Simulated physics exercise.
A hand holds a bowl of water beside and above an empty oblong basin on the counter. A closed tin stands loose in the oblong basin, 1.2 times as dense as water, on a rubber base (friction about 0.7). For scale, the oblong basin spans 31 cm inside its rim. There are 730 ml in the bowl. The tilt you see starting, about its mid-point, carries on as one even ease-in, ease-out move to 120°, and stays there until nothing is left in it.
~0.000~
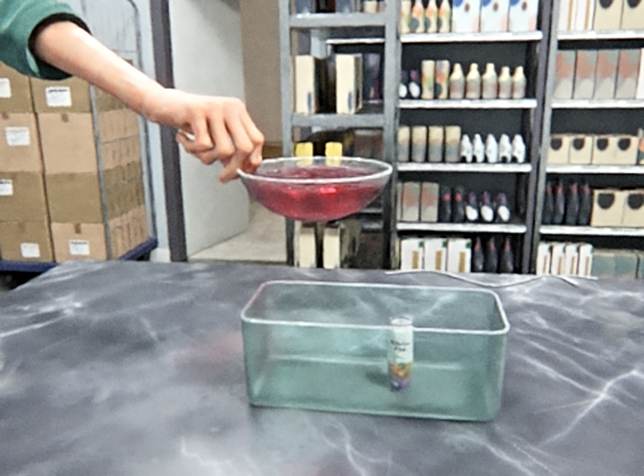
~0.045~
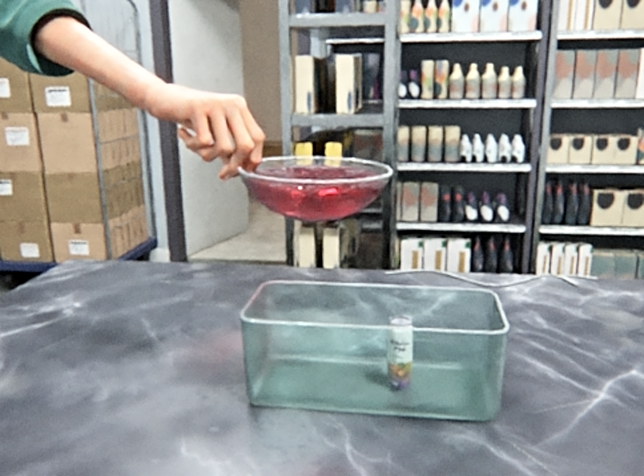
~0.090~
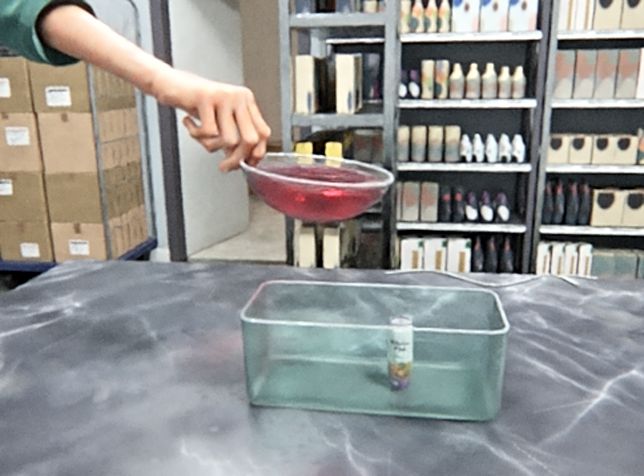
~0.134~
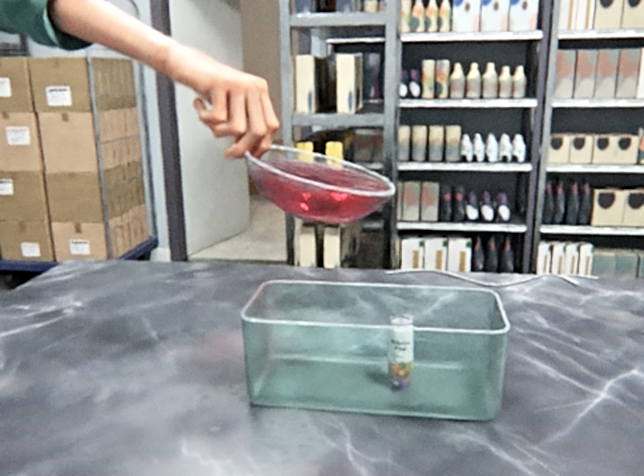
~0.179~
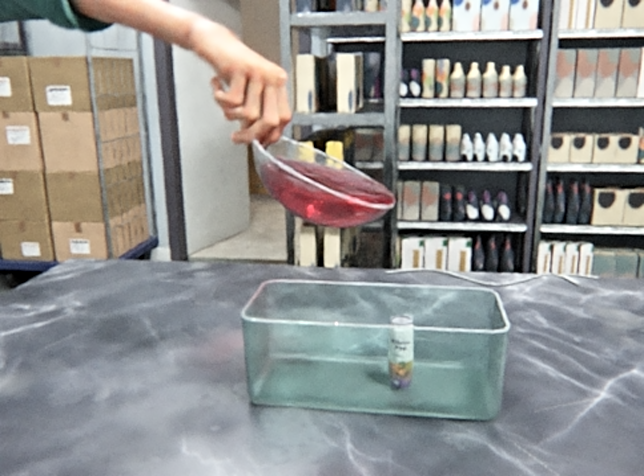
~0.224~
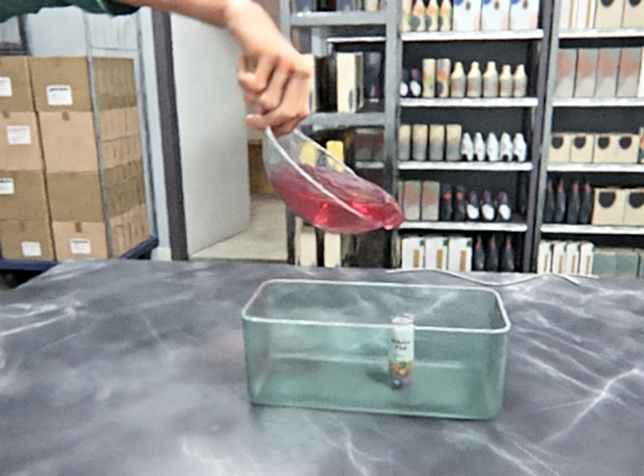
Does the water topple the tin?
The tin stays up.
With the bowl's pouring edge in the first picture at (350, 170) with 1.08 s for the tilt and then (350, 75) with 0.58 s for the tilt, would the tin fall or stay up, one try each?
First it remains upright; then it keeps standing.
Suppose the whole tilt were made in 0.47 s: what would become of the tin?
The tin stays up.
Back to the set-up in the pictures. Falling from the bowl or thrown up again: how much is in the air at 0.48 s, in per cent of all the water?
Near 4 in a hundred.
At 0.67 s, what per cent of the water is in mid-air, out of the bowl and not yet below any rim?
Near 20 in a hundred.
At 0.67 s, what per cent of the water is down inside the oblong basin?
Near 76 in a hundred.
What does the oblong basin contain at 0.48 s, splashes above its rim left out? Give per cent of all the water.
Some 94 per cent.
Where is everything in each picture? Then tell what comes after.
Tilt 0°; pouring edge (391, 171); surface from (247, 174) to (387, 176); the oblong basin's rim runs from (253, 300) to (502, 311); the tin's top is at (401, 324), in the first frame.
Tilt 2°; pouring edge (391, 173); surface from (248, 173) to (387, 178), in the second frame.
Tilt 7°; pouring edge (393, 180); surface from (249, 168) to (388, 182), in the third frame.
Tilt 15°; pouring edge (394, 191); surface from (254, 163) to (391, 187), in the fourth frame.
Tilt 26°; pouring edge (392, 205); surface from (263, 161) to (376, 189); 4 per cent is over the edge, in the fifth frame.
Tilt 39°; pouring edge (387, 221); surface from (271, 164) to (358, 190); 14 per cent is over the edge, in the sixth frame.
After 0.48 s the tilt is 112° and 0 per cent is still to pour; the tin stands where it began.
After 0.67 s the tilt is 120° and 0 per cent is still to pour; the tin stands where it began.
After 0.87 s the tilt is 120° and 0 per cent is still to pour; the tin stands where it began.
After 1.08 s the tilt is 120° and 0 per cent is still to pour; the tin stands where it began.
In the end the tin stands where it began.
